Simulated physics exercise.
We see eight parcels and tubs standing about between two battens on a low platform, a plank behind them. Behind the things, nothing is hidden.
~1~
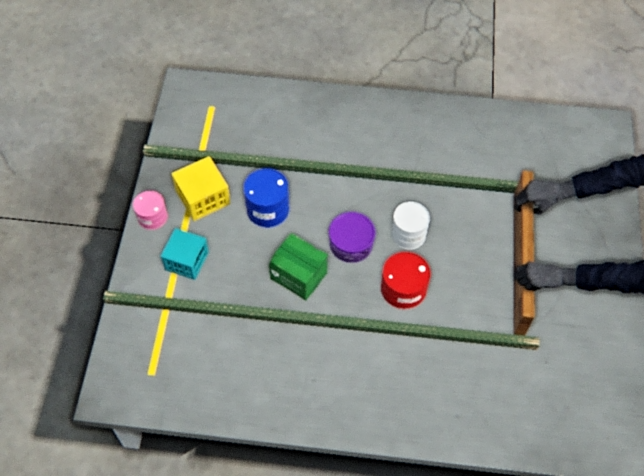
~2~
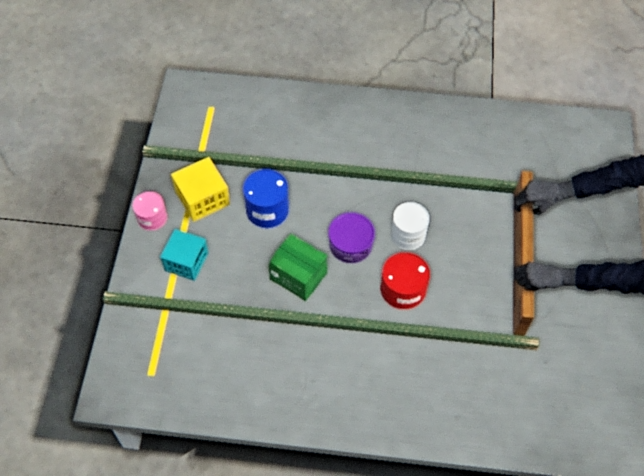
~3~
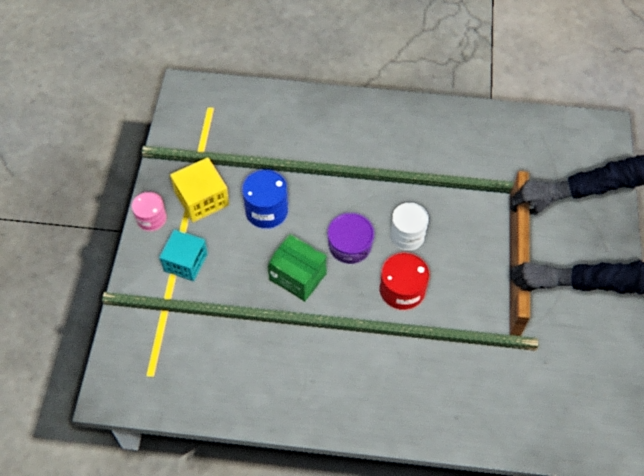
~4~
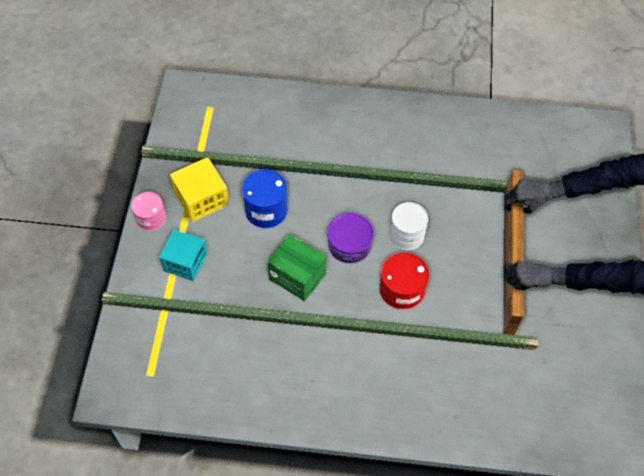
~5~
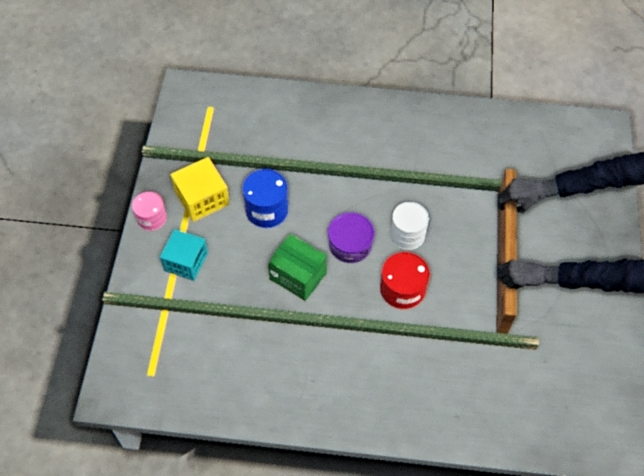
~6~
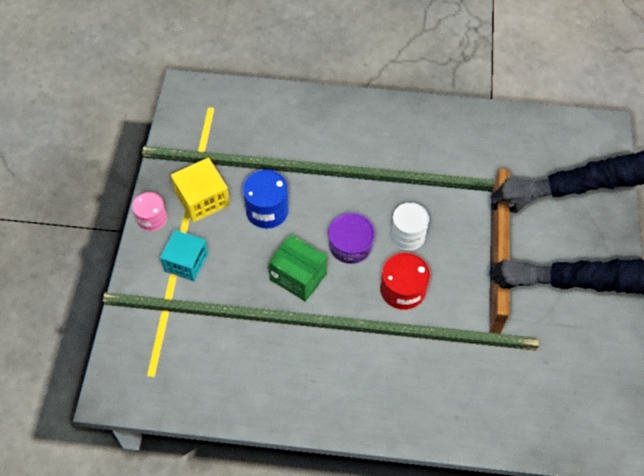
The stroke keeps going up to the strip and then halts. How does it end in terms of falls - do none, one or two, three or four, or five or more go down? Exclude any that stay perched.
In the end, three or four go down.
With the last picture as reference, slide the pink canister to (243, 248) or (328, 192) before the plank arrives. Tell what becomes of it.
Note, in order: Drops; ends up still on.
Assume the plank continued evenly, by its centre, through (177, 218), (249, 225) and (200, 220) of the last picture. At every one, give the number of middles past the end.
Counts per position: 5 / 0 / 3.
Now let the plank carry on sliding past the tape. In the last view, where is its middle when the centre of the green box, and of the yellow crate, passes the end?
First near (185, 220), second near (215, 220).
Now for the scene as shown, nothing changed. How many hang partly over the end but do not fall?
That would be 2.
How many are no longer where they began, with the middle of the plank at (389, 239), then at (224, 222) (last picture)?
I count 3 first and 8 after.
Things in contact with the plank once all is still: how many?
3 end up touching it.
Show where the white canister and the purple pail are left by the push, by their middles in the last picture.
Listed as asked: First (172, 191), and then (160, 226).
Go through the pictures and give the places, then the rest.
The first picture shows pink canister (151, 210); turquoise crate (185, 254); yellow crate (201, 189); plank (523, 252); tape (184, 229).
The second picture shows turquoise crate (185, 255); plank (523, 252).
The third picture shows yellow crate (200, 190); red canister (404, 281).
The fourth picture shows pink canister (149, 211); purple pail (350, 239).
The fifth picture shows turquoise crate (184, 255); white canister (409, 226).
The sixth picture shows pink canister (150, 212); turquoise crate (185, 256); yellow crate (201, 190); plank (499, 250); tape (184, 230).
Soon after, none off yet; pink canister at rest near (150, 212); turquoise crate at rest near (185, 256); yellow crate at rest near (201, 190).
Then, none off yet; pink canister moved a little near (145, 213); turquoise crate moved about its own width near (141, 252); yellow crate moved about its own width near (160, 176).
By the end, the number that fall off is three or four; fallen, yellow crate, turquoise crate and pink canister.
